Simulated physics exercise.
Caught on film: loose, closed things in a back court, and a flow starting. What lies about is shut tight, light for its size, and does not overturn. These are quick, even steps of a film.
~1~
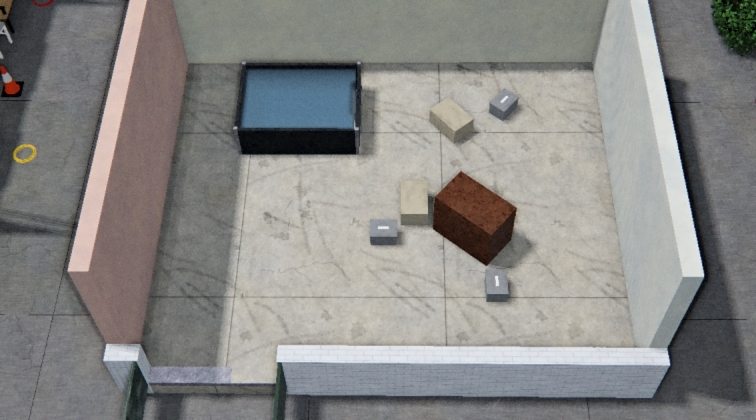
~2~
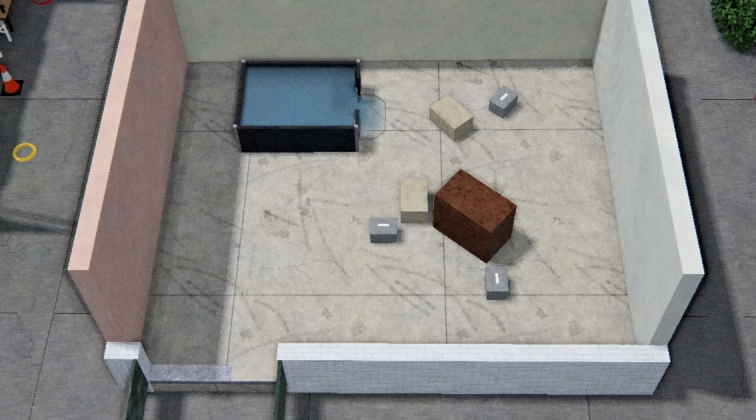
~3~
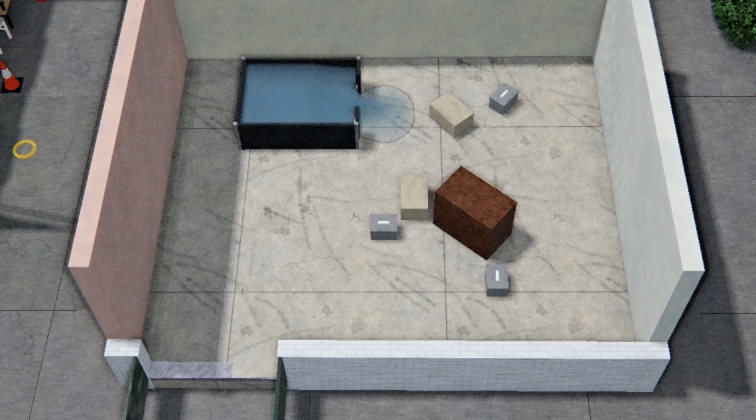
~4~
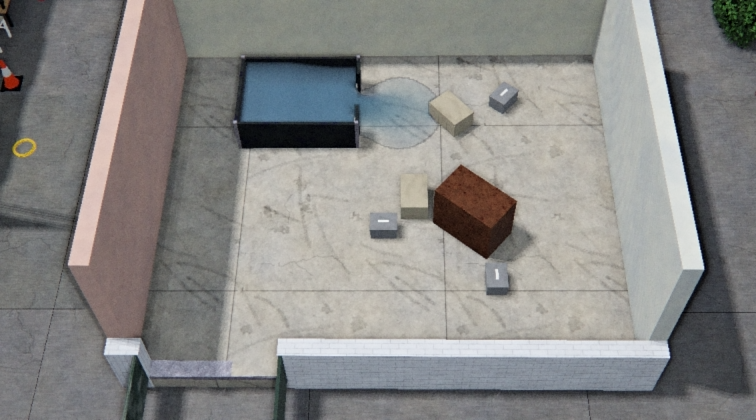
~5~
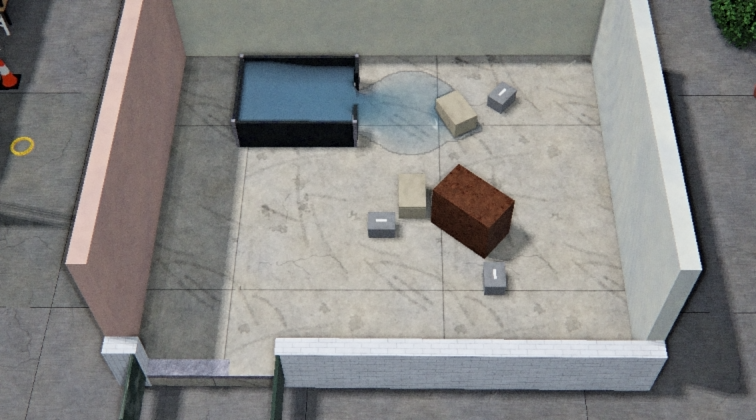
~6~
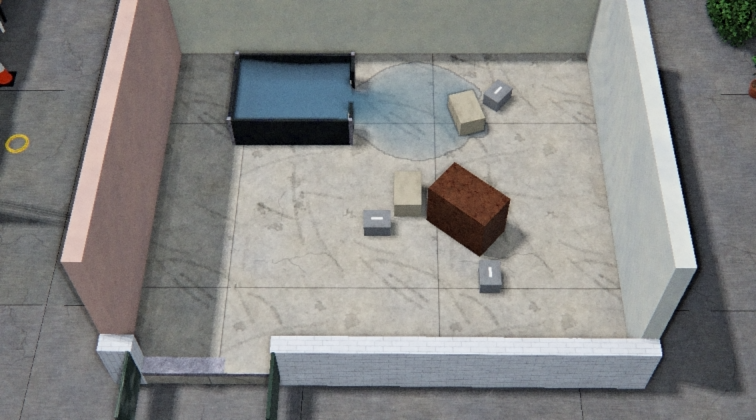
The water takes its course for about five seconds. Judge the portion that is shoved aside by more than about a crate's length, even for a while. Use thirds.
It is from one to two thirds.
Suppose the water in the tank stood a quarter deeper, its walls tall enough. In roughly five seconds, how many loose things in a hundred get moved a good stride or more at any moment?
About 40 per cent.
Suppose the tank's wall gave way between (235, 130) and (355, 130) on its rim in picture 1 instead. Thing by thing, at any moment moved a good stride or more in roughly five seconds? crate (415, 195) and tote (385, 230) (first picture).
In that order: Under that, that far or more.
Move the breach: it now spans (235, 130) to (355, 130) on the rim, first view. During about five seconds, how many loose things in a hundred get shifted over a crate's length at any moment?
Roughly 20 per cent.
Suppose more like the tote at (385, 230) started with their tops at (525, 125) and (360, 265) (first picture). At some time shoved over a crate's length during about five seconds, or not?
In turn: Moved that far, under that.
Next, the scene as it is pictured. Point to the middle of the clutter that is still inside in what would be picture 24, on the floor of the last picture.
Close to (481, 201).
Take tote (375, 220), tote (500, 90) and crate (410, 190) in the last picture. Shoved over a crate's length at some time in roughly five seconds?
As listed: Less than that, that far or more, not that far.
A moment on, 1 of 5 are well off their spots; 0 afloat.
Next, 2 of 5 are well off their spots; 1 afloat.
Later, 2 of 5 are well off their spots; 2 afloat.
In the end, 2 of 5 are well off their spots, and 2 have been at some point; 1 afloat.
